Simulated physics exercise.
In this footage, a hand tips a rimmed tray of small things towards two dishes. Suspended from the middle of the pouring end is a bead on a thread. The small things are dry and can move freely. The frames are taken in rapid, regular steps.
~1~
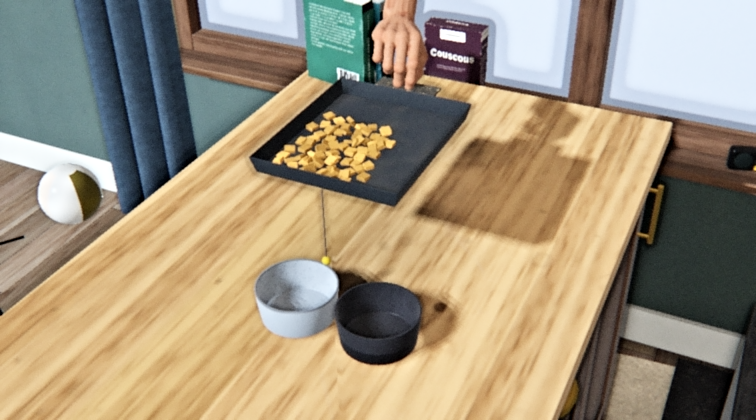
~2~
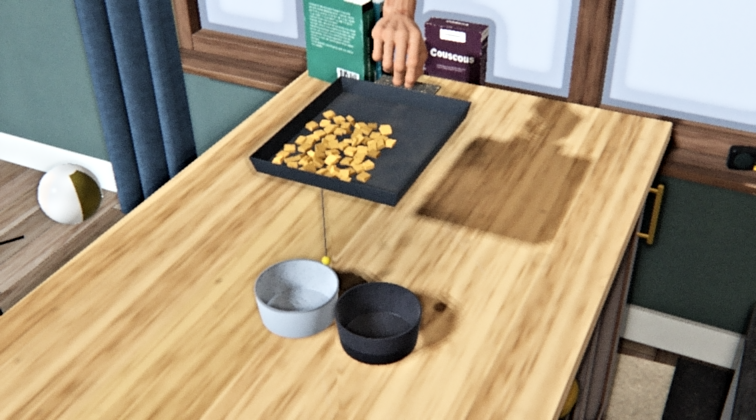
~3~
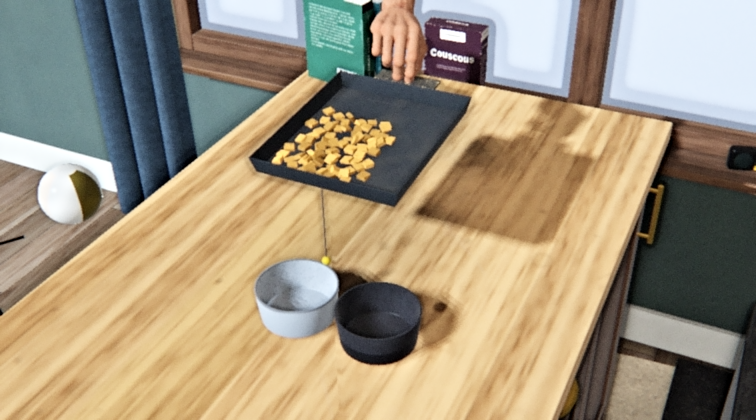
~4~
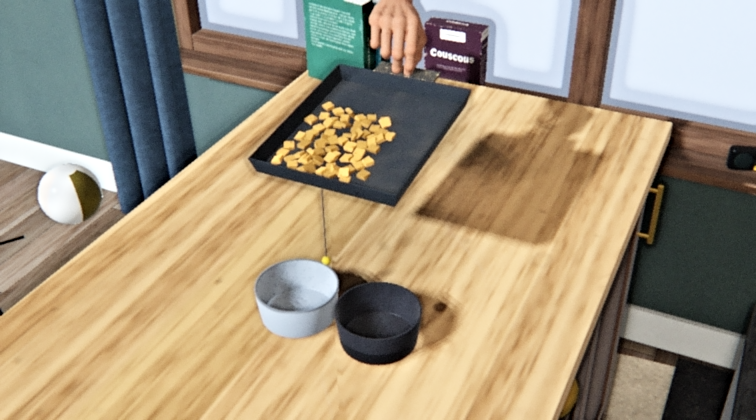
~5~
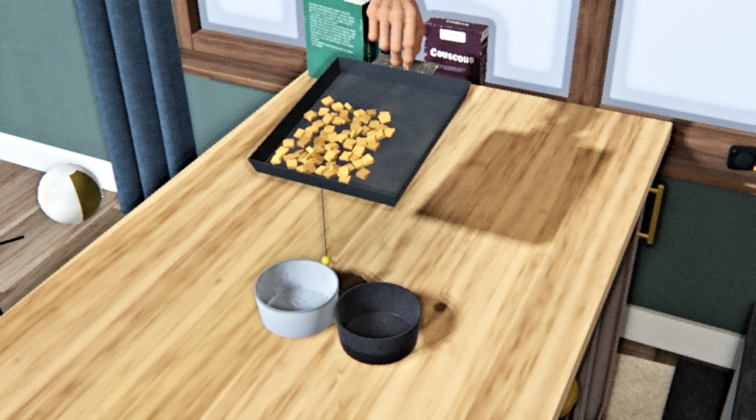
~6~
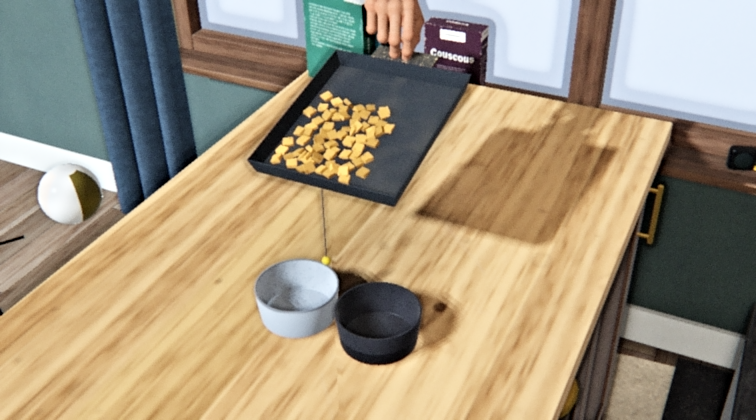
A hand slightly raises the back of a dark tray of cereal squares above two bowls.
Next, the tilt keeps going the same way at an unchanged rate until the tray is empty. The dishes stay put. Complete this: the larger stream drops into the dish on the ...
... left.
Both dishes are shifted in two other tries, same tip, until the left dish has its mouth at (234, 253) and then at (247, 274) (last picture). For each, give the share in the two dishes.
Roughly 40% on the first try and 90% on the second.
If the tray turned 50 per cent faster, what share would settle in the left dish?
Around 60 percent.
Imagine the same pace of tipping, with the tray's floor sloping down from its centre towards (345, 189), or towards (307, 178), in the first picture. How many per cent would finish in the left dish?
Respectively close to 50 and 50 in a hundred.
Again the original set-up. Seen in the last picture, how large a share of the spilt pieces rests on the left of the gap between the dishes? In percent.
Close to 100 per cent.
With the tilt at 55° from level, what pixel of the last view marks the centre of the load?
Roughly at (307, 161).
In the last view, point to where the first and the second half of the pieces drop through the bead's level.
I'd say close to (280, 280) at first and close to (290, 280) later on.
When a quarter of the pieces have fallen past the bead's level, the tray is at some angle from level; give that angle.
About 105° of tilt.
Soon, tray tipped steeply; all on the tray.
A while on, tray tipped right over; nearly all on the tray; a small part in the left dish; a stray few in the air.
Towards the end, tray tipped past a quarter turn; a small part in the right dish; about half in the left dish; about a quarter outside both; a stray few in the air.
Finally, tray tipped past a quarter turn; a small part in the right dish; about half in the left dish; about a quarter outside both; a stray few in the air.
